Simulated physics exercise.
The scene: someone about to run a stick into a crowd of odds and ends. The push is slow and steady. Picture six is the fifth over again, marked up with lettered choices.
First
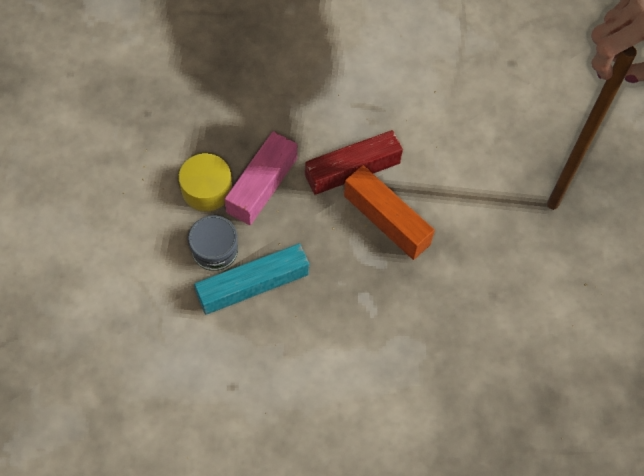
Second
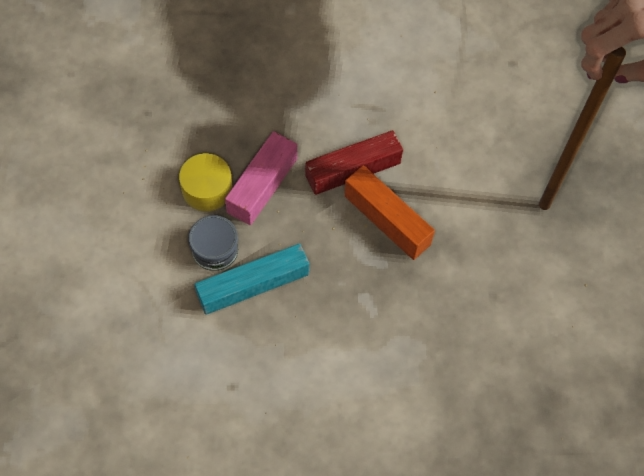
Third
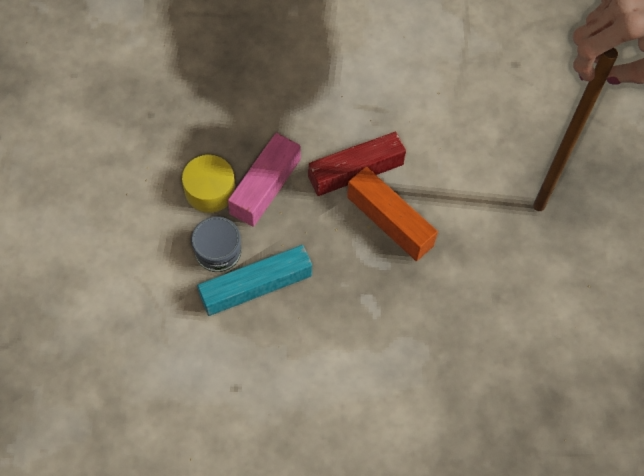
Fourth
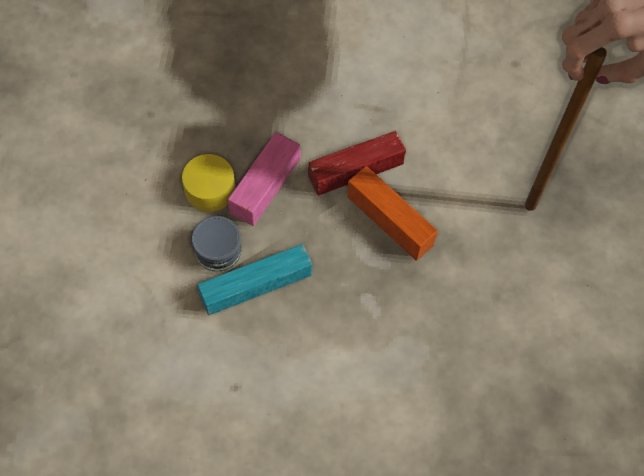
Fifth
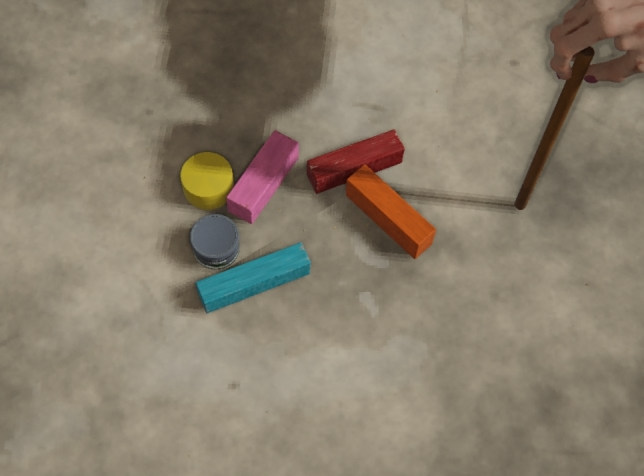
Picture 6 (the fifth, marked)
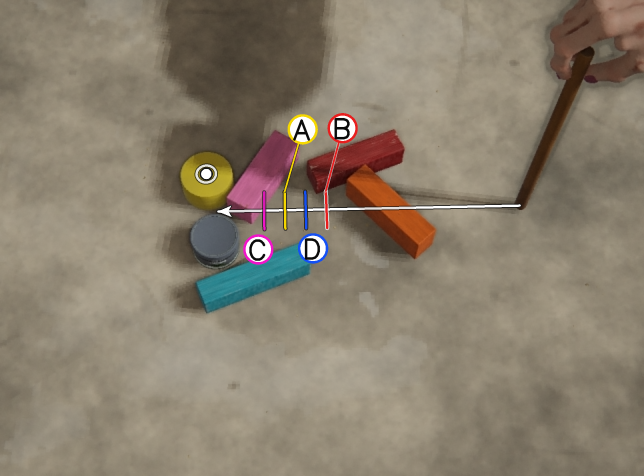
A hand at the upper right held a brown stick and moved it slowly leftward toward four coloured bars and two round tins on a grey floor, while the bars and tins stayed put.
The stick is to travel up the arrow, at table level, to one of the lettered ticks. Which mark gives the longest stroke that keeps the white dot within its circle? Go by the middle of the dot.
No farther than C.
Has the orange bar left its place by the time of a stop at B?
Yes.
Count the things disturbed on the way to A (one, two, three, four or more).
One.
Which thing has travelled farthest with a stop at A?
The orange bar.
On the marked copy, A at (285, 210); B at (326, 209); C at (264, 211); D at (306, 210); the arrow from (520, 206) to (218, 211); the white dot at (207, 174).
With C. Early on, foot of the stick (428, 208).
Further on, foot of the stick (336, 210); orange bar (369, 228).
At the end, foot of the stick (264, 212); orange bar (368, 229); the dot is still in its ring.
As for the rest, A keeps the dot in but is short; B keeps the dot in but is short; D keeps the dot in but is short.
